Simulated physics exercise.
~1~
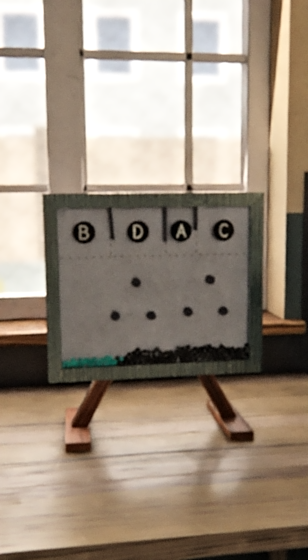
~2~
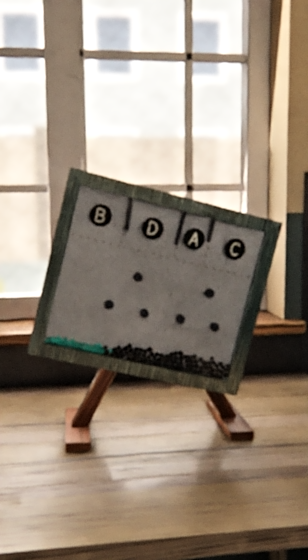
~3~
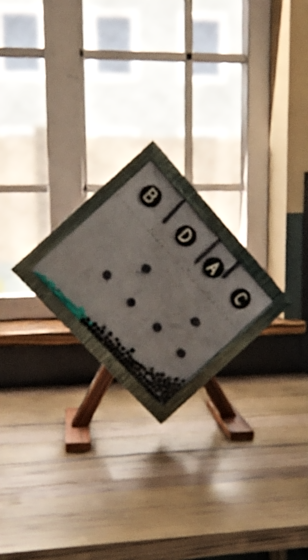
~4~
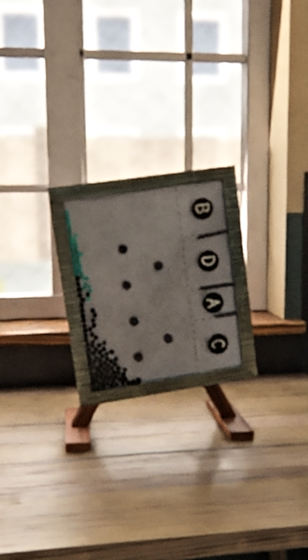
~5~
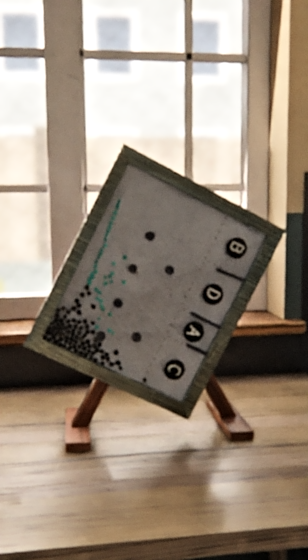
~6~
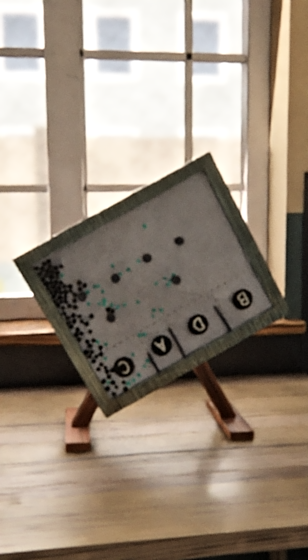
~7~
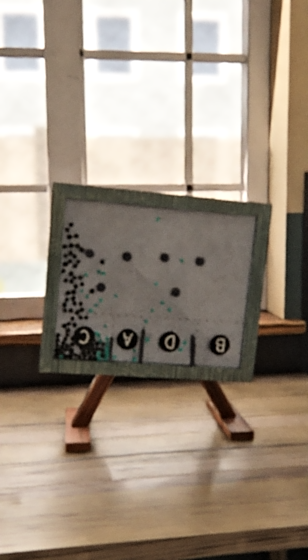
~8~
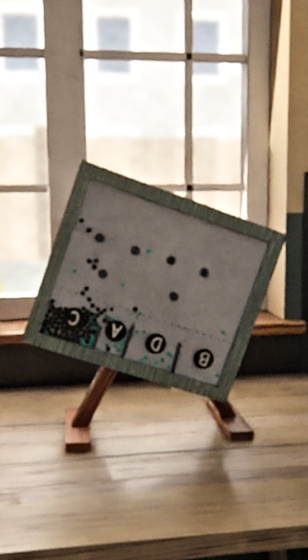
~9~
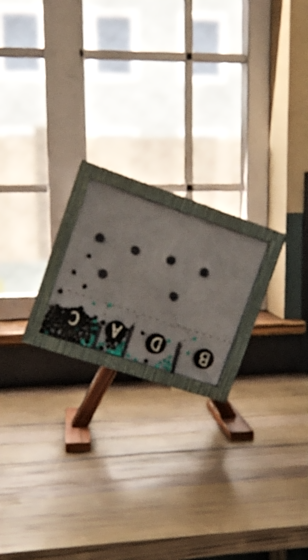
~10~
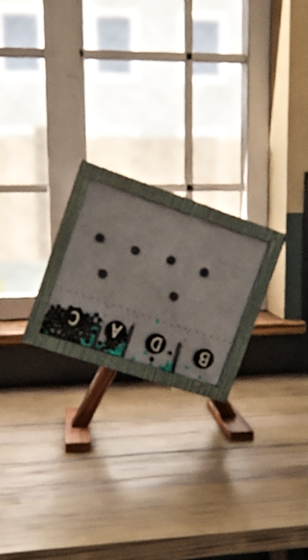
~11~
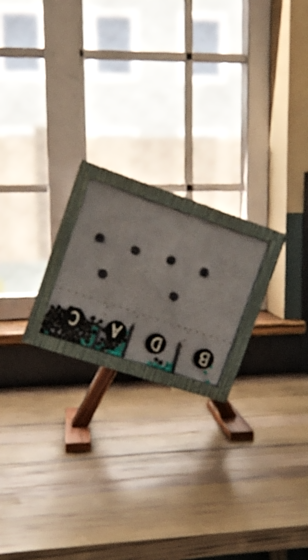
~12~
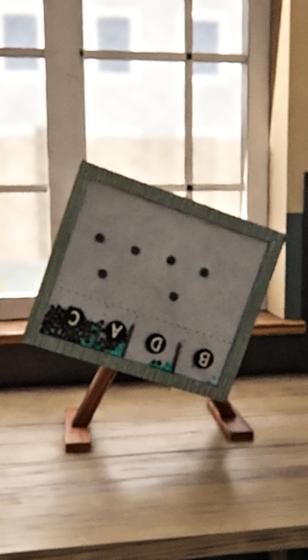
The footage shows a clear-fronted case of black and smaller turquoise beads on a stand by a window, turning clockwise until tilted nearly upside down; the beads slide and scatter past pegs, settling mostly in pocket C, with fewer in A, a few in D and none in B.
